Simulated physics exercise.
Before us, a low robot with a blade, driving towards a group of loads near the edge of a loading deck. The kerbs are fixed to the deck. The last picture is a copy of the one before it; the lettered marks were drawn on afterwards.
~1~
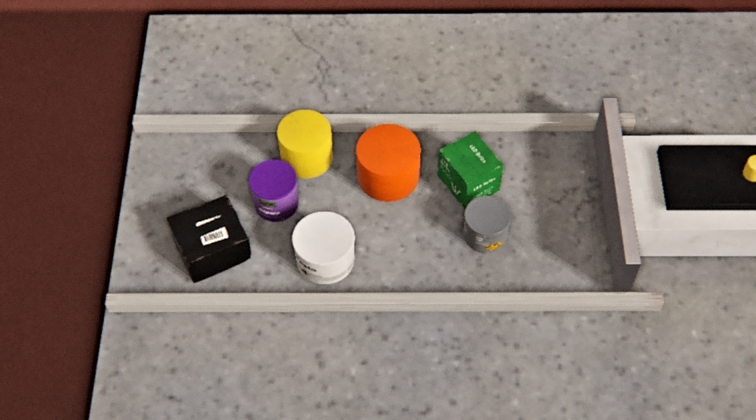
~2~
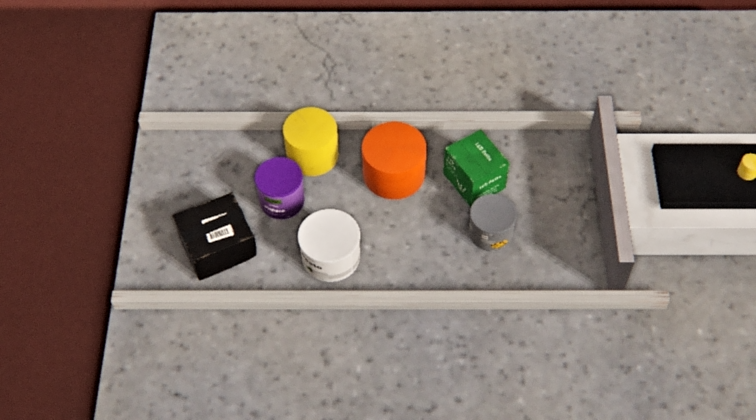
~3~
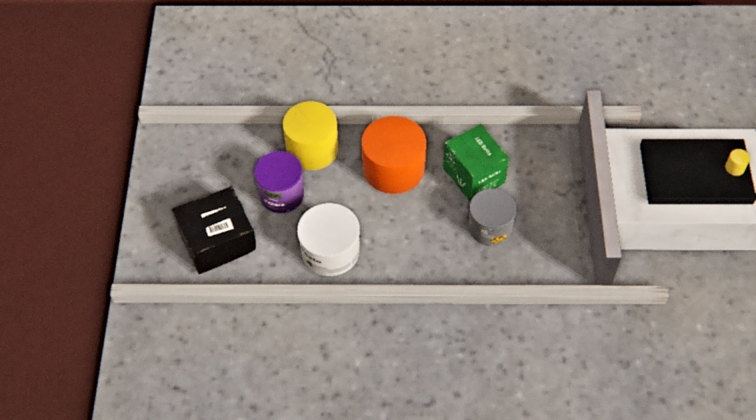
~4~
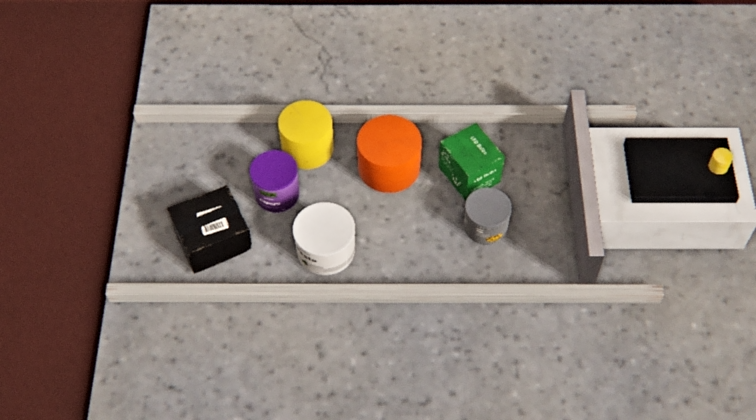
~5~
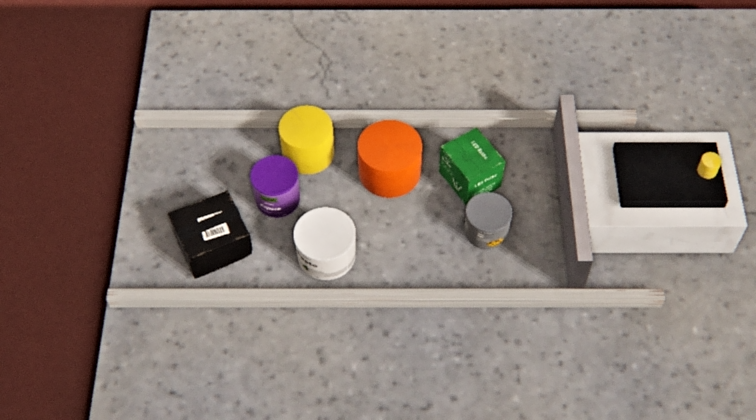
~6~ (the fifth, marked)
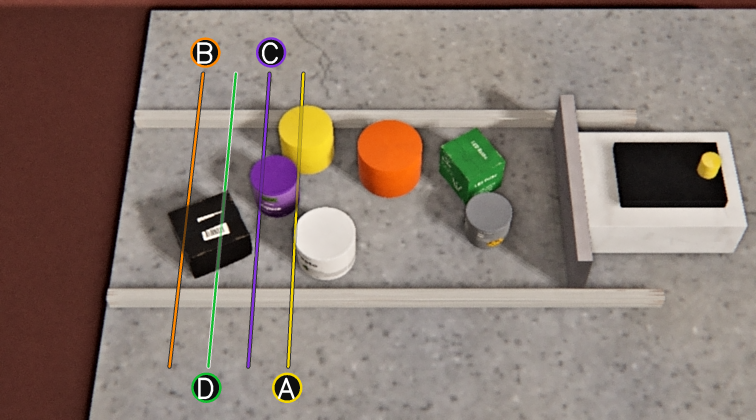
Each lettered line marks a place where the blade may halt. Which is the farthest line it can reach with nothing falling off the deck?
Stop at C.
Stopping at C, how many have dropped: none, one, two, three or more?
By then, none.
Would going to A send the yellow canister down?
No.
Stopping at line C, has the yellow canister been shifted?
Yes.
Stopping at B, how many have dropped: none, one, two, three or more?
Three or more.
On the marked copy, A at (296, 208); B at (188, 208); C at (260, 208); D at (223, 208).
Taking C. A third of the way, robot (546, 173); green box (428, 159); orange canister (375, 159).
Two thirds of the way, robot (432, 173); black parcel (187, 248); purple pail (222, 206).
When it is over, robot (346, 173); purple pail (132, 209); black parcel (162, 257); nothing has fallen.
As for the rest, A is safe but short; B drops the orange canister, black parcel, yellow canister and purple pail; D drops the purple pail.
